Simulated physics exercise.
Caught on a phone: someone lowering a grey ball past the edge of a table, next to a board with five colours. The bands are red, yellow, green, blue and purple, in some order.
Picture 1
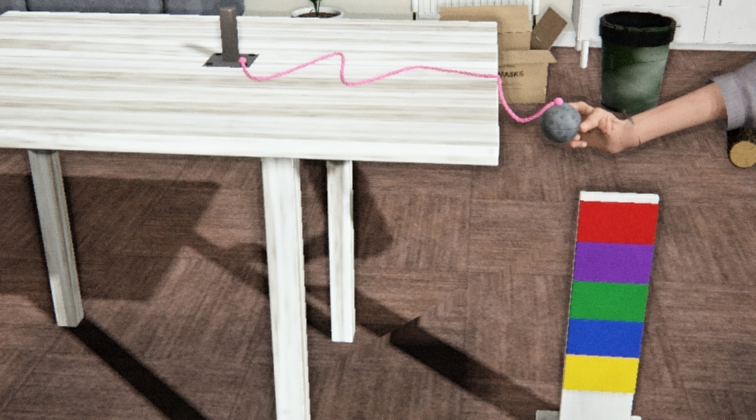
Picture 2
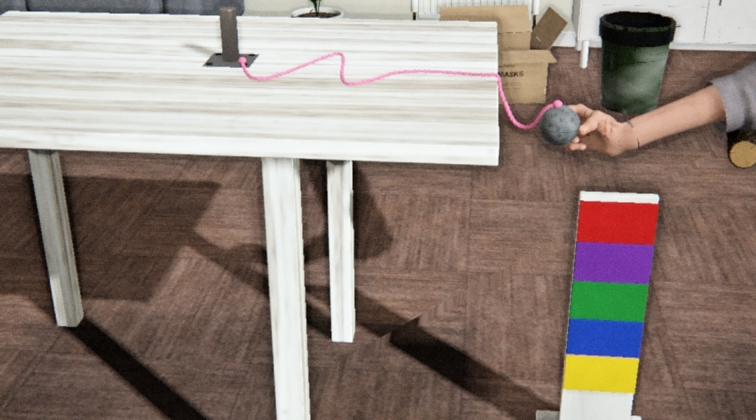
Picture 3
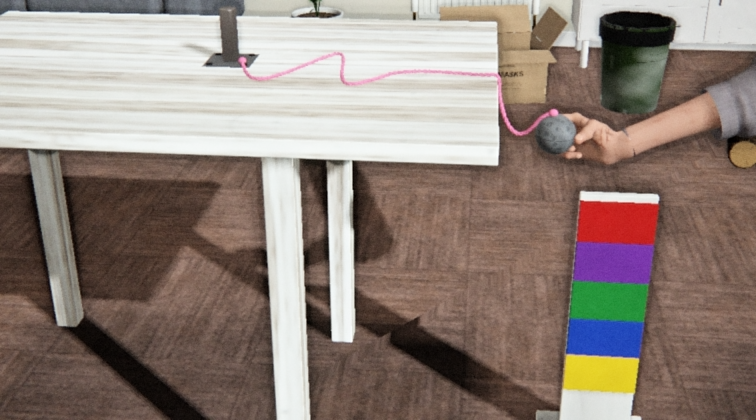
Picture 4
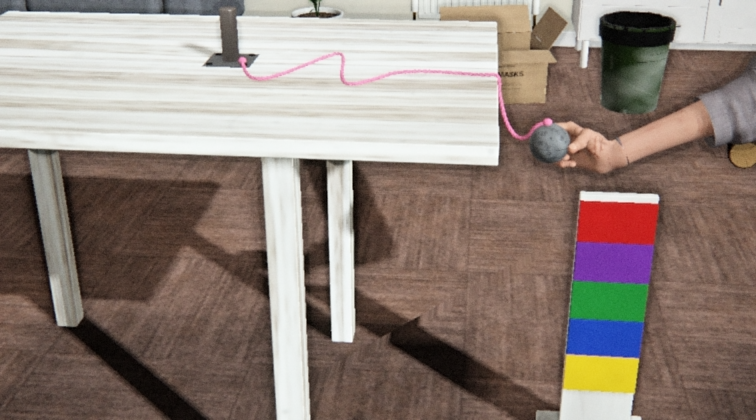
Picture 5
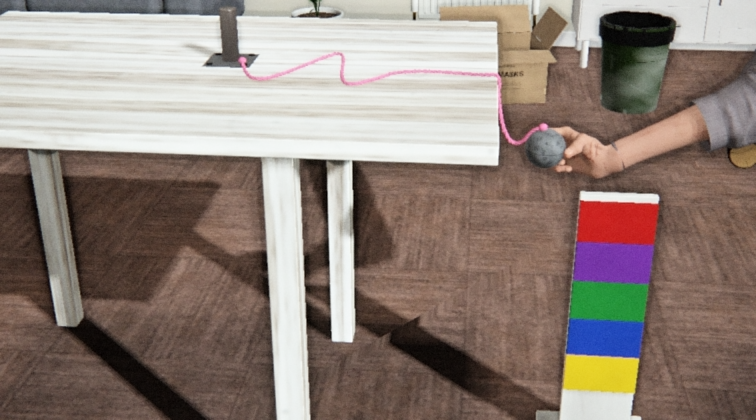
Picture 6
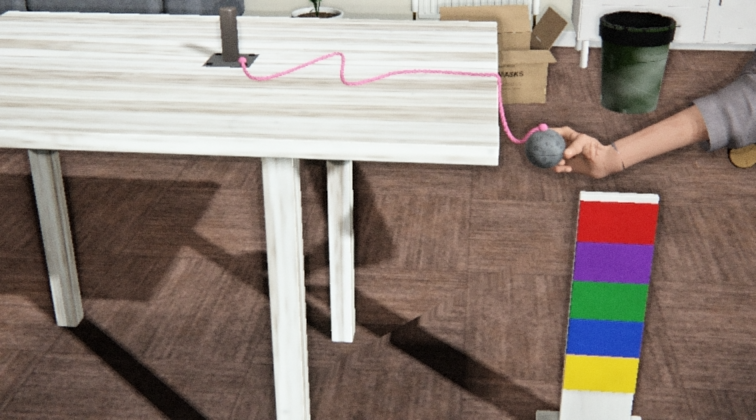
A hand holding a grey ball tied to a pink string moved it slightly down and left beside a white table, then kept it still near a board with coloured bands.
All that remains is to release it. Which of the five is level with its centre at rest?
The shoelace holds its middle at yellow.
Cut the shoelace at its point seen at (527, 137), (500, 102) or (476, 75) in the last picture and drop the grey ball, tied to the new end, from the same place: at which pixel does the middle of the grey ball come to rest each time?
The places are (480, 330), (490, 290) and (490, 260).
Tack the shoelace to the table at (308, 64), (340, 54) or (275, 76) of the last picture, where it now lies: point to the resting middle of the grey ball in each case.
The places are (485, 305), (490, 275) and (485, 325).
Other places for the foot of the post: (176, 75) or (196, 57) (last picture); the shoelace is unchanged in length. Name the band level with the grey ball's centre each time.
Taking them in turn: Blue; blue.
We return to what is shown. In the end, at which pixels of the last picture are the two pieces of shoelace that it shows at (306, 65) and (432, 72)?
At (371, 69), then (488, 201).
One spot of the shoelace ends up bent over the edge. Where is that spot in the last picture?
At (342, 76), roughly.
Early on, ball near (491, 332); level with blue.
Midway, ball near (482, 356); level with yellow.
Finally, ball near (481, 356); level with yellow. At yellow.
